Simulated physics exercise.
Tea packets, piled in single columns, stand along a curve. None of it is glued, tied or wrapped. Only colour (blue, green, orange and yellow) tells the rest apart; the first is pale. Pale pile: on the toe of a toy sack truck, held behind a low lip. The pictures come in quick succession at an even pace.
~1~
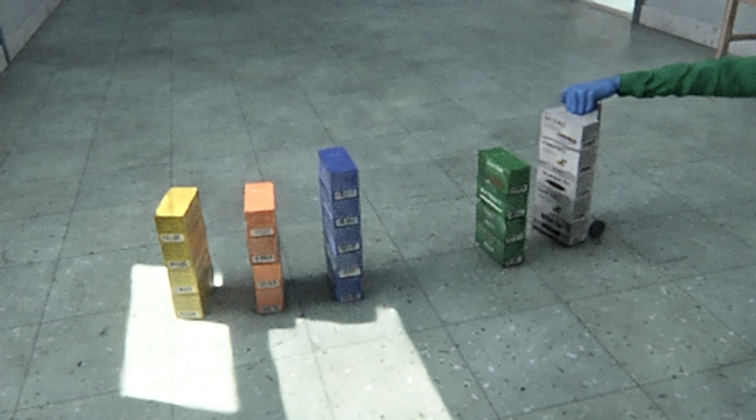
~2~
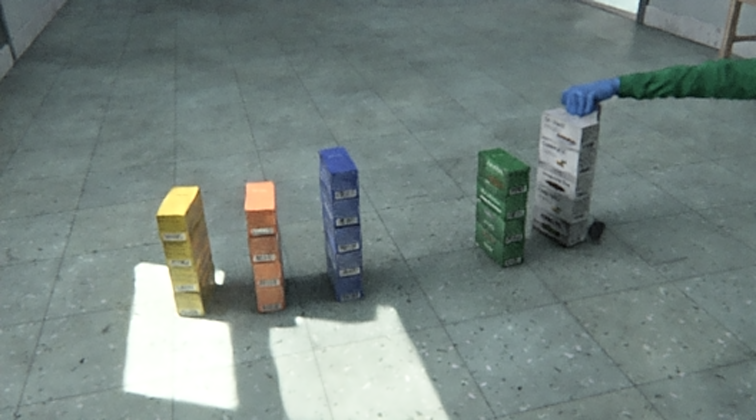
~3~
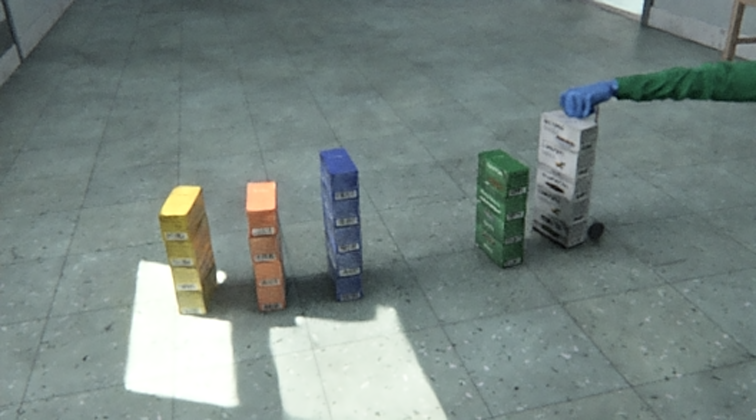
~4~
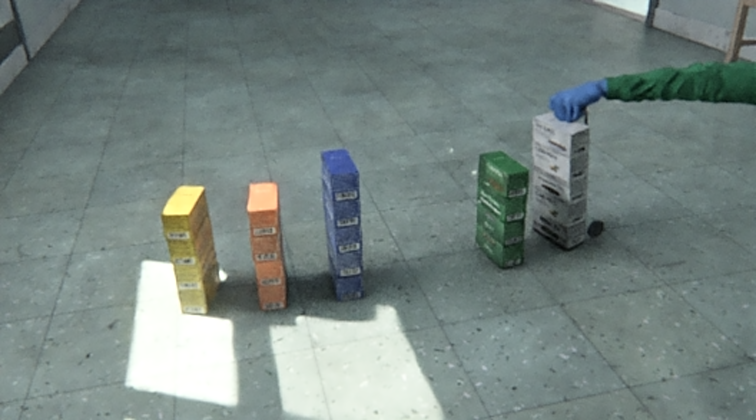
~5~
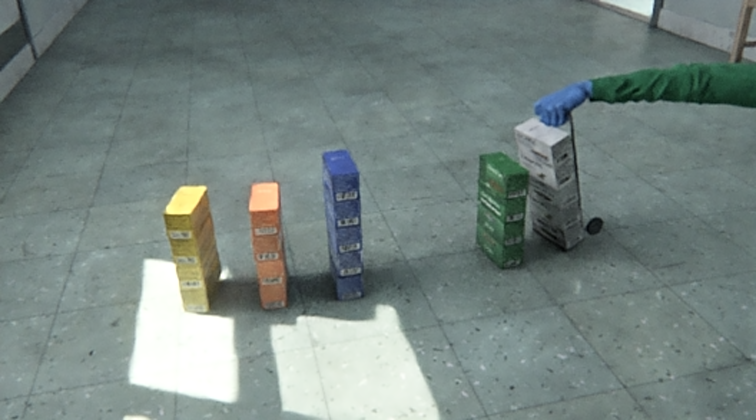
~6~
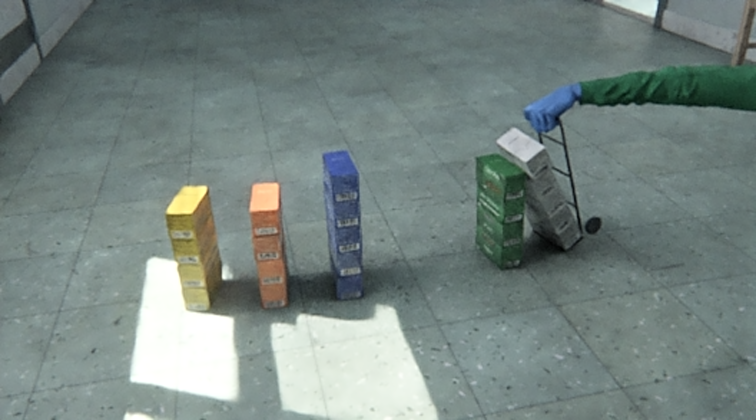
A blue-gloved hand on a green-sleeved arm reaches in from the right over a grey tiled floor with patches of sunlight, seen from above. Single columns of yellow, orange, blue and green packets stand from left to right, beside a pale pile on a small sack truck. The hand draws leftward, the truck rocks, and the pale pile leans left against the green column, which shifts slightly, while the camera moves slightly.
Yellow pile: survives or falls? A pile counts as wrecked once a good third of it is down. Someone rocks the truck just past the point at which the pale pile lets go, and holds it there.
Survives.
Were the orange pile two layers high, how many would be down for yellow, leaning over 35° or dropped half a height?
Yellow: 0.
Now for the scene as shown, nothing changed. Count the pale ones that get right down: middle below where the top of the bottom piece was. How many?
2, all in all.
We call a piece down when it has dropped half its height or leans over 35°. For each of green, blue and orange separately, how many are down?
Green: 4, blue: 0, orange: 0.
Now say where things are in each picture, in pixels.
In the first picture (pixels give the middle of a visible side; the camera moves round a little), truck frame level; top yellow packet (177, 201); top green packet (492, 173); none of the others has stirred.
Truck frame level; top yellow packet (179, 200), in the second picture.
Truck frame rocked barely; top yellow packet (181, 200), in the third picture.
Truck frame rocked a little, top of the pale pile leaning a little; top yellow packet (183, 200); none of the others has stirred, in the fourth picture.
Truck frame (573, 141) rocked a little, top of the pale pile leaning clearly; top yellow packet (186, 199); none of the others has stirred, in the fifth picture.
Truck frame (565, 145) rocked clearly, top of the pale pile leaning well over; top yellow packet (187, 199); top green packet (489, 179) a little from its place; one has shifted, in the sixth picture.
Shortly afterwards, 4 of the pale pile down; none of the 4 yellow packets down (0 of 17 in all colours); top yellow packet unmoved; top green packet tilted a little.
Next, 5 of the pale pile down; none of the 4 yellow packets down (0 of 17 in all colours); top yellow packet unmoved; top green packet tilted well over, half its height lower.
Some moments later, 5 of the pale pile down; none of the 4 yellow packets down (4 of 17 in all colours); top yellow packet unmoved; top green packet on its side.
In the end, 5 of the pale pile down; none of the 4 yellow packets down (4 of 17 in all colours); top yellow packet unmoved; top green packet on its side. From the last view, middles, top yellow packet near (190, 212), top green packet near (385, 271).
